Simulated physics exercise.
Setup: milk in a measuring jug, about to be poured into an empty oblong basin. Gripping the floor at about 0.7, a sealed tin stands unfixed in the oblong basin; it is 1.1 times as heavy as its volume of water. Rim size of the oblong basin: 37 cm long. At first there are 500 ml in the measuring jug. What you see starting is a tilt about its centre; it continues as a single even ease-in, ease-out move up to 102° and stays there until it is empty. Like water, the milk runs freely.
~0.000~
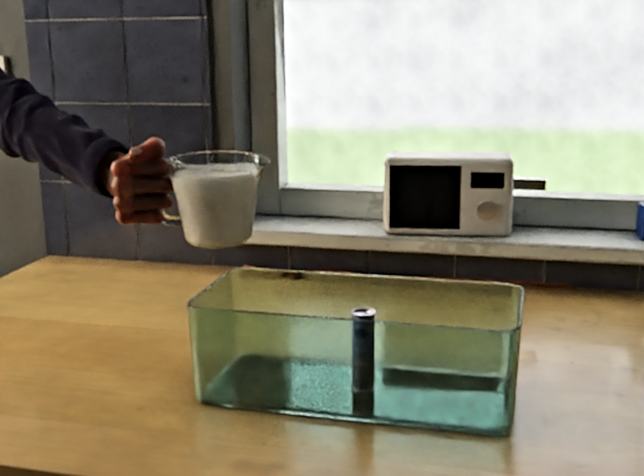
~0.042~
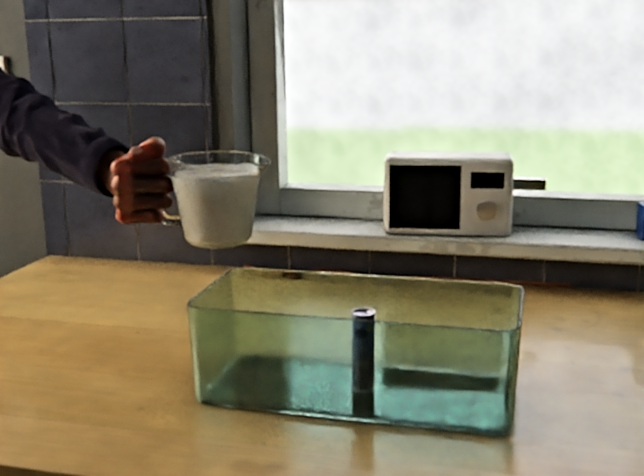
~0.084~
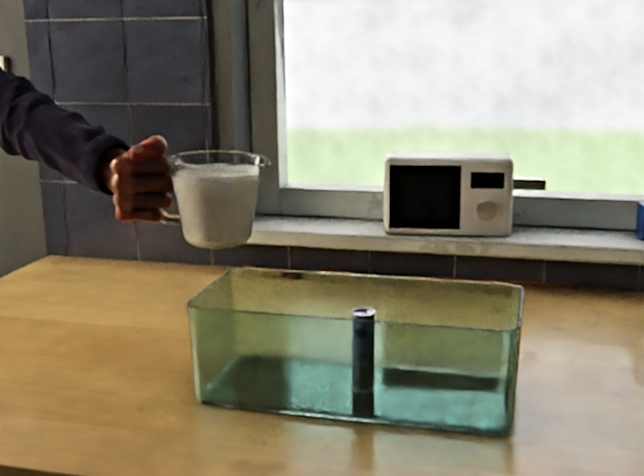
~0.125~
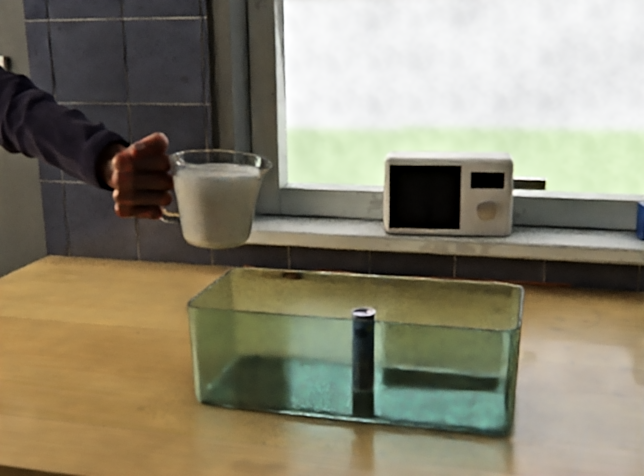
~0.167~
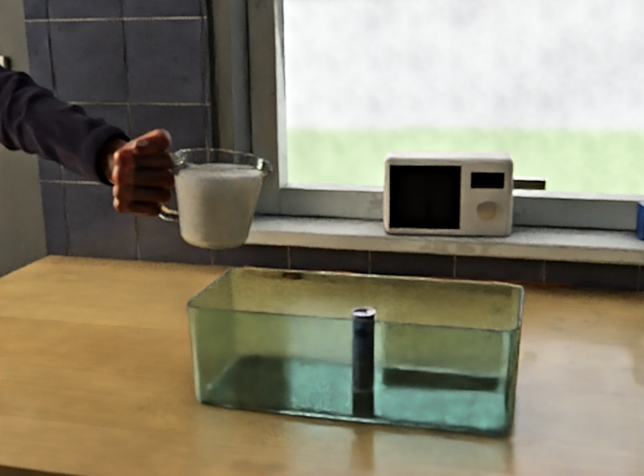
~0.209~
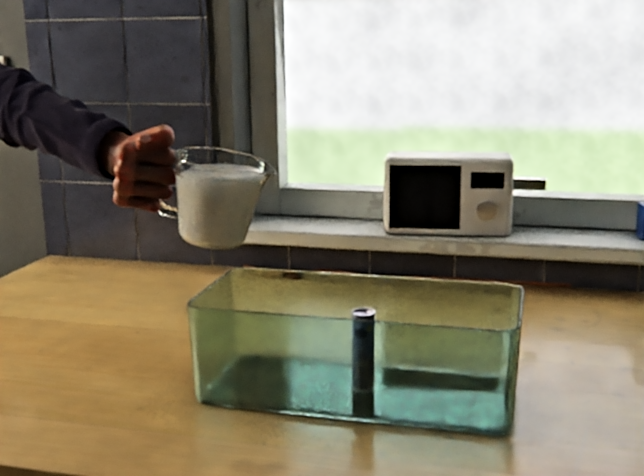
On a wooden counter beside a window, a hand at the left holds a glass measuring jug of milk above an oblong glass basin with a tin standing in it. The jug stays almost level at first, then the hand tilts it slightly to the right, the milk still inside.
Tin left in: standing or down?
Standing.
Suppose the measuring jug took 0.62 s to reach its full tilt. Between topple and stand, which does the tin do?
In that case the tin stays vertical.
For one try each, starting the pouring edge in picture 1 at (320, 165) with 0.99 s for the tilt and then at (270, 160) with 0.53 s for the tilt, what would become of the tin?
In the first try it comes down; in the second it remains standing.
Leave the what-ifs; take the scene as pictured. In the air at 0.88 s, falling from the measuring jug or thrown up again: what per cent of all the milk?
Some 12 per cent.
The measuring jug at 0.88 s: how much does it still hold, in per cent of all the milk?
Close to 14 percent of the whole amount.
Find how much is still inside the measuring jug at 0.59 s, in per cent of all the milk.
Close to 70 in a hundred.
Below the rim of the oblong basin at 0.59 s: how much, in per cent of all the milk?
10 %, roughly.
By 0.59 s the tilt is 67° and 70 per cent is still to pour; the tin stands where it began.
By 0.88 s the tilt is 99° and 14 per cent is still to pour; the tin stands where it began.
By 1.17 s the tilt is 102° and 0 per cent is still to pour; the tin stands where it began.
By 1.49 s the tilt is 102° and 0 per cent is still to pour; the tin stands where it began.
At rest the tin stands where it began.
